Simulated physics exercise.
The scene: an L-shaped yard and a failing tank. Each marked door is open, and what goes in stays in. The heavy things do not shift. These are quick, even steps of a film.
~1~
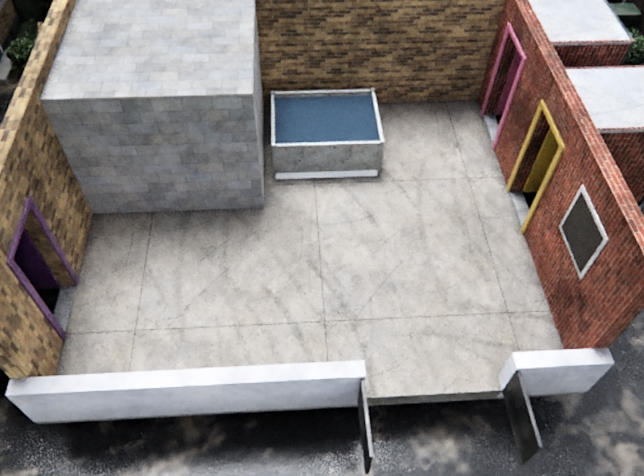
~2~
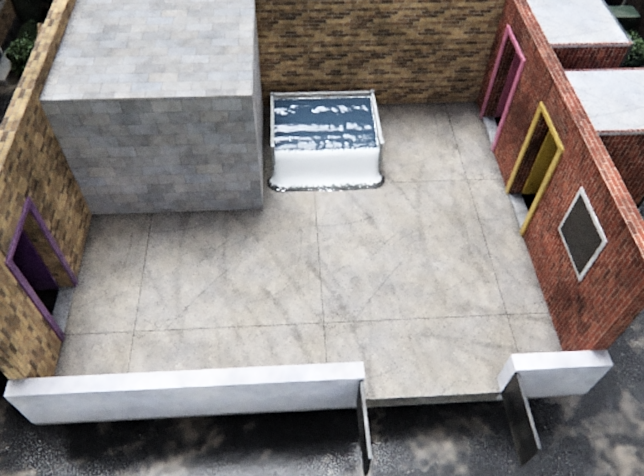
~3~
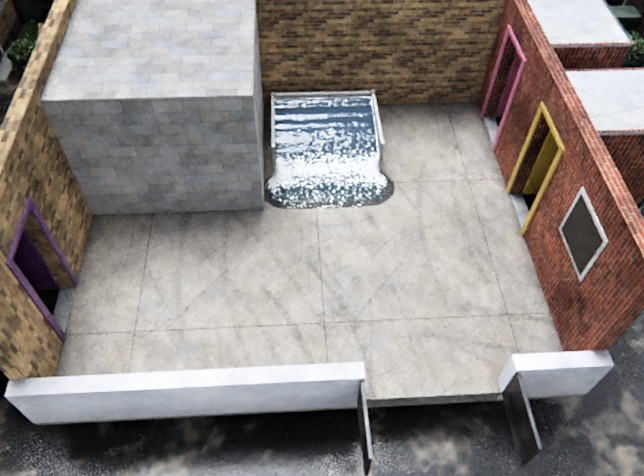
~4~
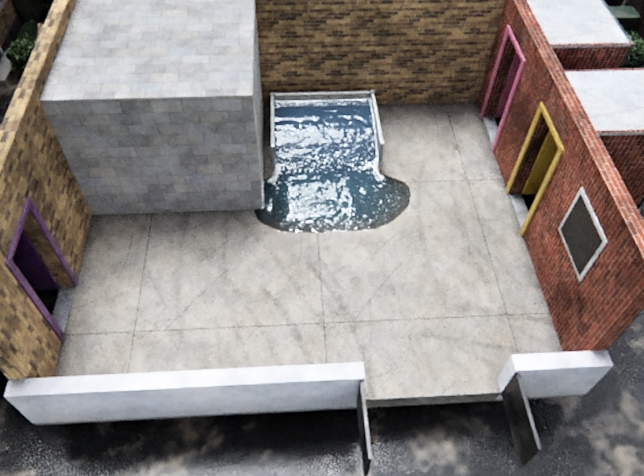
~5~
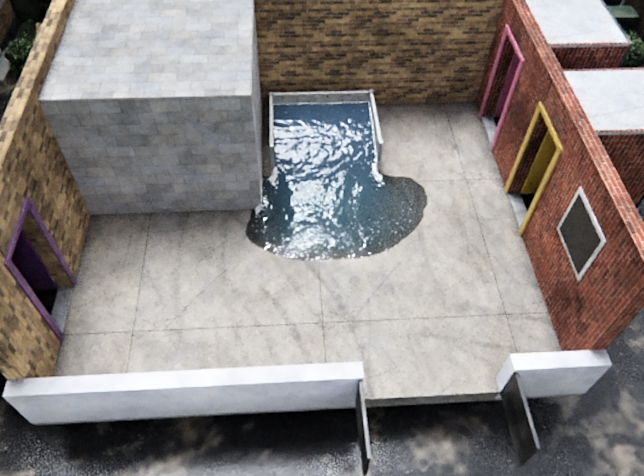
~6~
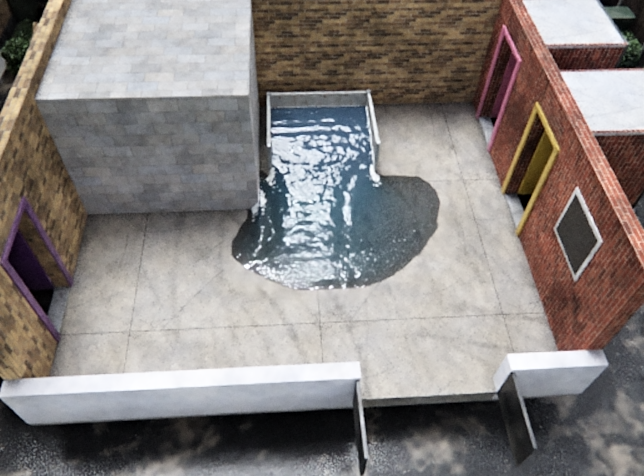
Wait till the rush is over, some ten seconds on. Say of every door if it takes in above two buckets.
One by one: The pink door stays under that; the yellow door stays under that; the purple door takes more than that.
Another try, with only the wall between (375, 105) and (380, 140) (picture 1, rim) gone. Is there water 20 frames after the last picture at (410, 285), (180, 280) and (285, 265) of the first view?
In that order: Clear, free of water, not flooded.
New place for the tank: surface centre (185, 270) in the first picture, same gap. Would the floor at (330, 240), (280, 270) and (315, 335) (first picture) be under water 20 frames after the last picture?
In turn: Not flooded, dry, wet.
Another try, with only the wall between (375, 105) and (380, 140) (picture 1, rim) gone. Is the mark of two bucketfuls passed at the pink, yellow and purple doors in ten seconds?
My reading: The pink door floods, the yellow door lets more in, the purple door keeps below it.
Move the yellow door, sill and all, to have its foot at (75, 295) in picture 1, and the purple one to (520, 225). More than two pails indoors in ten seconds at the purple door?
The purple one holds.
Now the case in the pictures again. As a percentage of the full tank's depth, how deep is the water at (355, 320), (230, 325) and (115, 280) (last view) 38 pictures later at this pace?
In turn 6, 8 and 8 in a hundred.
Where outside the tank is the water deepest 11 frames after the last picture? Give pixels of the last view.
Around (304, 375).
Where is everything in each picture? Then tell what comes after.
Still water in the open tank at (325, 120), in the first picture.
Water pours out at (327, 164) and has run to (270, 181), in the second picture.
The front is at (265, 193), out from the gap at (327, 166), in the third picture.
Water pours out at (327, 168) and has run to (402, 205), in the fourth picture.
The front is at (263, 243), out from the gap at (326, 168), in the fifth picture.
The front is at (300, 285), out from the gap at (323, 168), in the sixth picture.
A moment on, water covers 45 % of the floor; the pink door not reached, the yellow door not reached, the purple door not reached.
Next, water covers 60 % of the floor; the pink door not reached, the yellow door not reached, the purple door not reached.
Then, water covers 65 % of the floor; the pink door not reached, the yellow door wet at the sill, nothing in, the purple door wet at the sill, nothing in.
Later, water covers 70 % of the floor; the pink door not reached, the yellow door wet at the sill, nothing in, the purple door over two buckets in.
In the end, water covers 75 % of the floor; the pink door not reached, the yellow door wet at the sill, nothing in, the purple door over two buckets in.
